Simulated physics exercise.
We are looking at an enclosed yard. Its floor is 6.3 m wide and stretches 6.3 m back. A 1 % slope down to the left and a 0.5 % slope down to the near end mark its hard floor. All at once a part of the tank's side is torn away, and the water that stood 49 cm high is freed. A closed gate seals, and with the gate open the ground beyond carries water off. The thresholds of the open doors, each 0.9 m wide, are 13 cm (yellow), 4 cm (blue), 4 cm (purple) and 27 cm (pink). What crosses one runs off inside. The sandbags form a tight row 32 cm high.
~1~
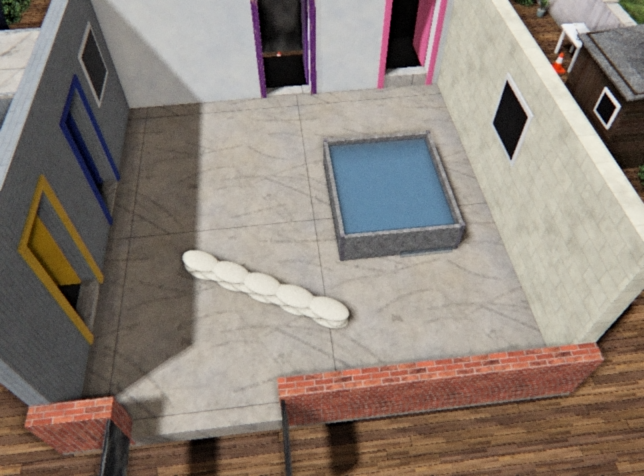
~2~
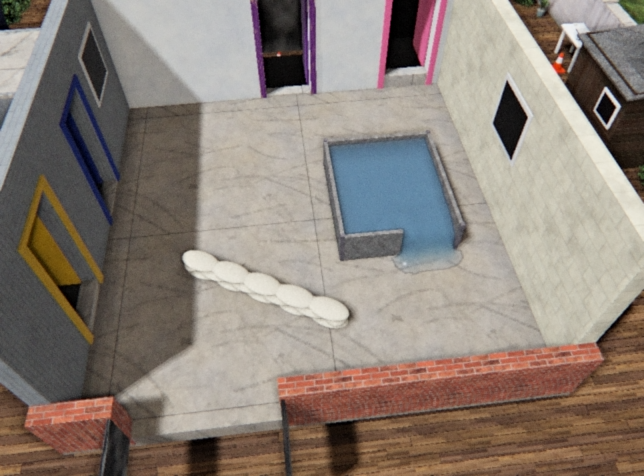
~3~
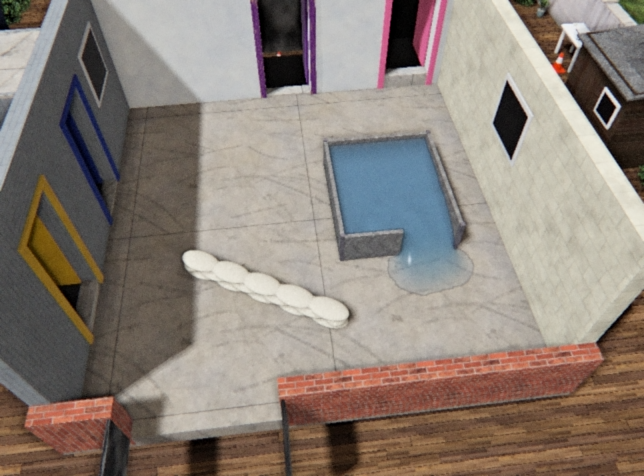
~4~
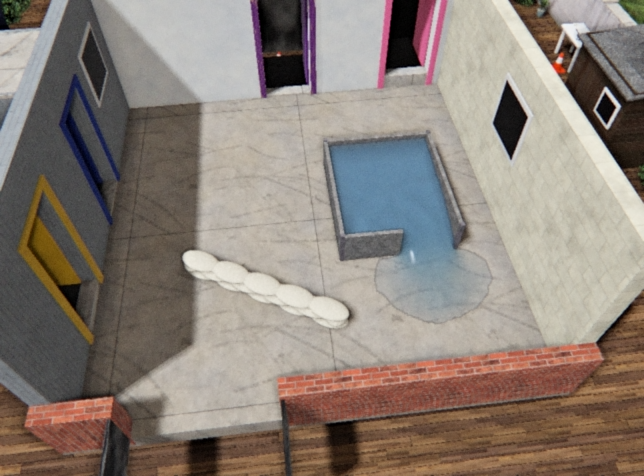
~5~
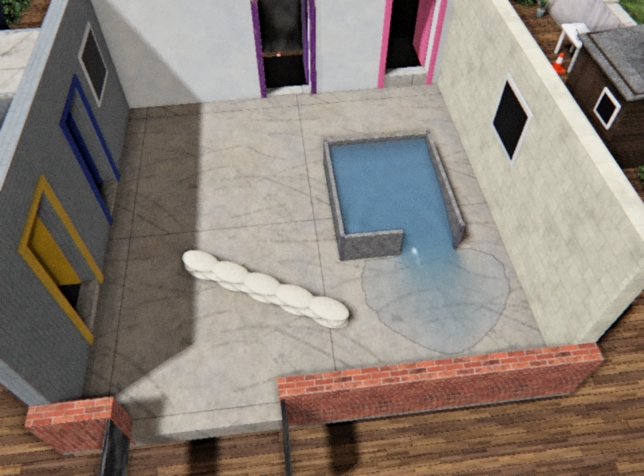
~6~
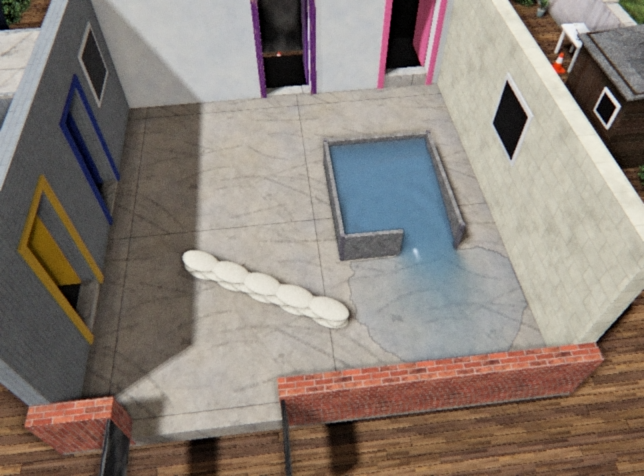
A walled yard held a raised tank of blue water and a row of white rounded shapes; part of the tank's front side opened, and water poured out, spreading across the floor toward the brick wall.
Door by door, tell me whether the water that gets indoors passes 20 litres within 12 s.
In the end at the yellow door the limit will hold; at the blue door the limit will hold; at the purple door the limit will hold; at the pink door the limit will hold.
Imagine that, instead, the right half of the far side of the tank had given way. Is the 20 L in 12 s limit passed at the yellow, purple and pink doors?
The yellow door comes out less than that, the purple door more than that and the pink door less than that.
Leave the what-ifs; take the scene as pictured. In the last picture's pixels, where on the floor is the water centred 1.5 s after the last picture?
Centre: Approx. (405, 247) px.
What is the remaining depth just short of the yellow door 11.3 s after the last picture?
Some 7.5 cm.
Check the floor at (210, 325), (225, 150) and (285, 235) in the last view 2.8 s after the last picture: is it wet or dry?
First spot soaked, second bone dry, third bone dry.
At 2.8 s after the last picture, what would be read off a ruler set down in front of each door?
Door by door, in cm: Yellow reads 0, blue reads 0, purple reads 0, pink reads 0.
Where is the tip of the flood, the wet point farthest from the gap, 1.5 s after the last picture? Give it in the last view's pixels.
That lands around (235, 406) in the last picture.
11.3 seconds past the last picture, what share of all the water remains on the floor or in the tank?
Roughly 88 in a hundred.
Then, 0.7 s after the last picture water covers 15 % of the floor and is deepest (36 cm) near (544, 369); yellow door not reached, blue door not reached, purple door not reached, pink door not reached.
Then, 1.5 s after the last picture water covers 15 % of the floor and is deepest (30 cm) near (531, 371); yellow door not reached, blue door not reached, purple door not reached, pink door not reached.
Then, 2.8 s after the last picture water covers 30 % of the floor and is deepest (20 cm) near (463, 329); yellow door not reached, blue door not reached, purple door not reached, pink door not reached.
Then, 6.3 s after the last picture water covers 55 % of the floor and is deepest (14 cm) near (348, 330); yellow door 11 cm at the sill, 1 L in, blue door 4 cm at the sill, 0 L in, purple door not reached, pink door 6 cm at the sill, 0 L in.
Then, 11.3 s after the last picture water covers 85 % of the floor and is deepest (8 cm) near (78, 425); yellow door 7 cm at the sill, 1 L in, blue door 5 cm at the sill, 0 L in, purple door 4 cm at the sill, 0 L in, pink door 3 cm at the sill, 0 L in.
